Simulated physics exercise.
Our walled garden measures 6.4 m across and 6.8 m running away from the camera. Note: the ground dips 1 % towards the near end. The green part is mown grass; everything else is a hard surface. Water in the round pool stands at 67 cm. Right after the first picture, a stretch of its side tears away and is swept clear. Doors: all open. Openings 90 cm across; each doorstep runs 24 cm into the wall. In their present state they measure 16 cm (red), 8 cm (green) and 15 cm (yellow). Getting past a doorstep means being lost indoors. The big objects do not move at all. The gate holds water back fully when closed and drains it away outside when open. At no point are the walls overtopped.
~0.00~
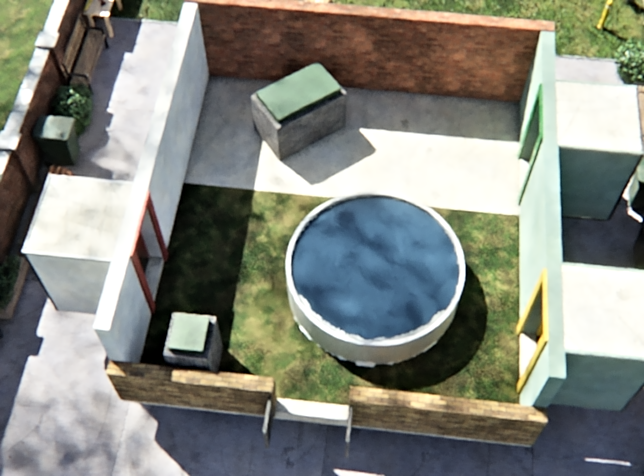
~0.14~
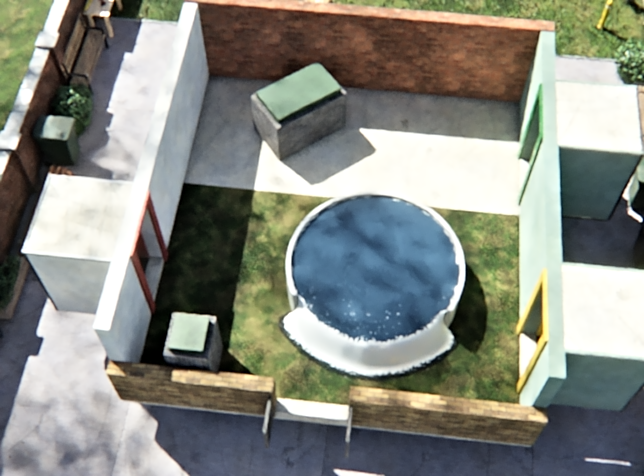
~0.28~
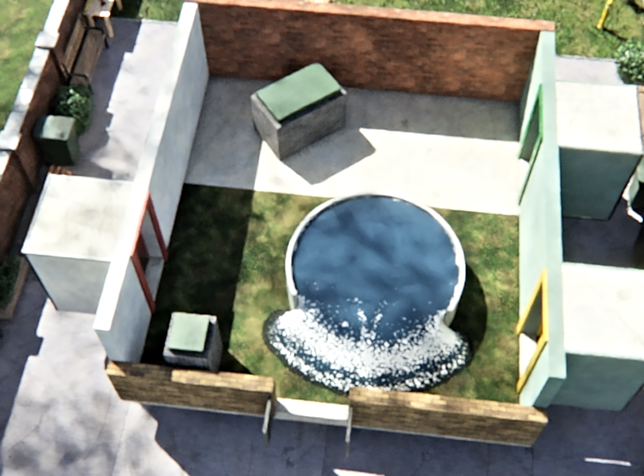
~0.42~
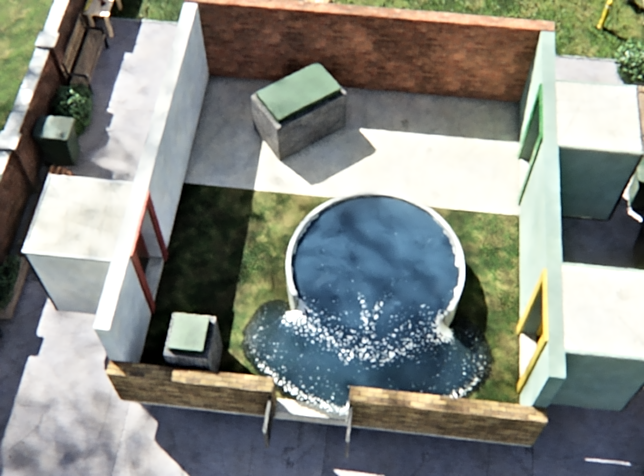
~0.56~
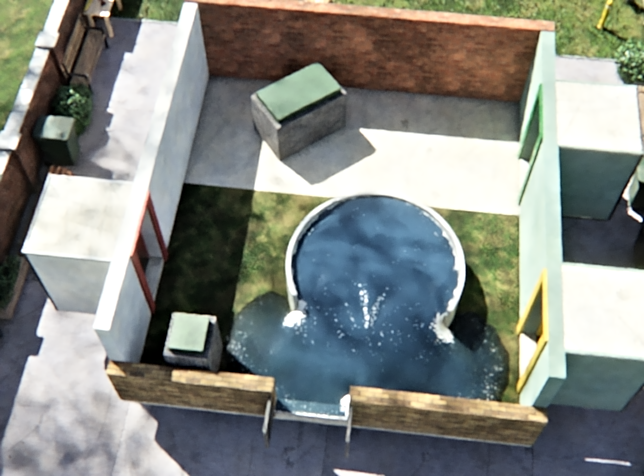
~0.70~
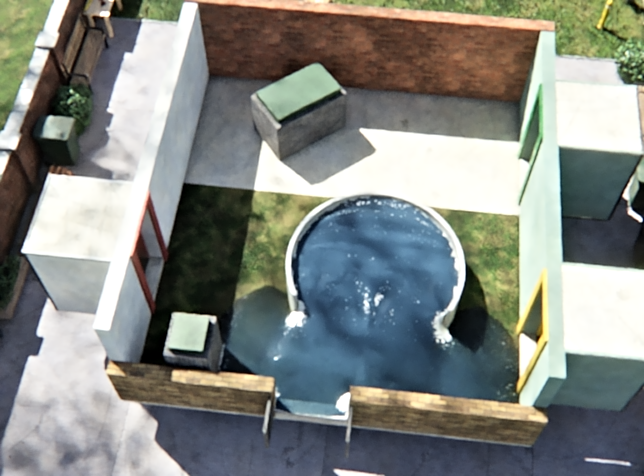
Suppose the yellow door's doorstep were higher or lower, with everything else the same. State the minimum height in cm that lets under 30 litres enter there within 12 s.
Some 24 cm above the ground.
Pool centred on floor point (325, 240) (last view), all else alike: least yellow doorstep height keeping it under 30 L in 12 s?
A height near 16 cm.
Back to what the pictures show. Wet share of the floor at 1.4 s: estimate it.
25 %.
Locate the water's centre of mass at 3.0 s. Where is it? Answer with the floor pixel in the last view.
I'd put it close to (378, 327).
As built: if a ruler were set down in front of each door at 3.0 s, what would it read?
Depth at red 5 cm, at green 0 cm, at yellow 28 cm.
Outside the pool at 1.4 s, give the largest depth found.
Around 54 centimetres.
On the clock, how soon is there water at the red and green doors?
Red at 2.6 s and green at 3.4 s.
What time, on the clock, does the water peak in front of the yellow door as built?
Near 2.6 seconds.
After 1.4 s water covers 25 % of the floor, deepest (54 cm) near (515, 424); 19 cm at the yellow door, 0 litres in over its 15 cm doorstep.
After 3.0 s water covers 45 % of the floor, deepest (38 cm) near (515, 424); 28 cm at the yellow door, 65 litres in over its 15 cm doorstep.
After 12.0 s water covers 100 % of the floor, deepest (11 cm) near (171, 235); 7 cm at the yellow door, 127 litres in over its 15 cm doorstep.
At the yellow door as built, the water arrived by 0.7 s and peaked near 29 cm at 2.6 s.
Run again over the same 12 s with other heights there, 67 litres in over 19.5 cm, 18 litres over 26 cm. The limit of 30 litres is kept from about 24 cm up.
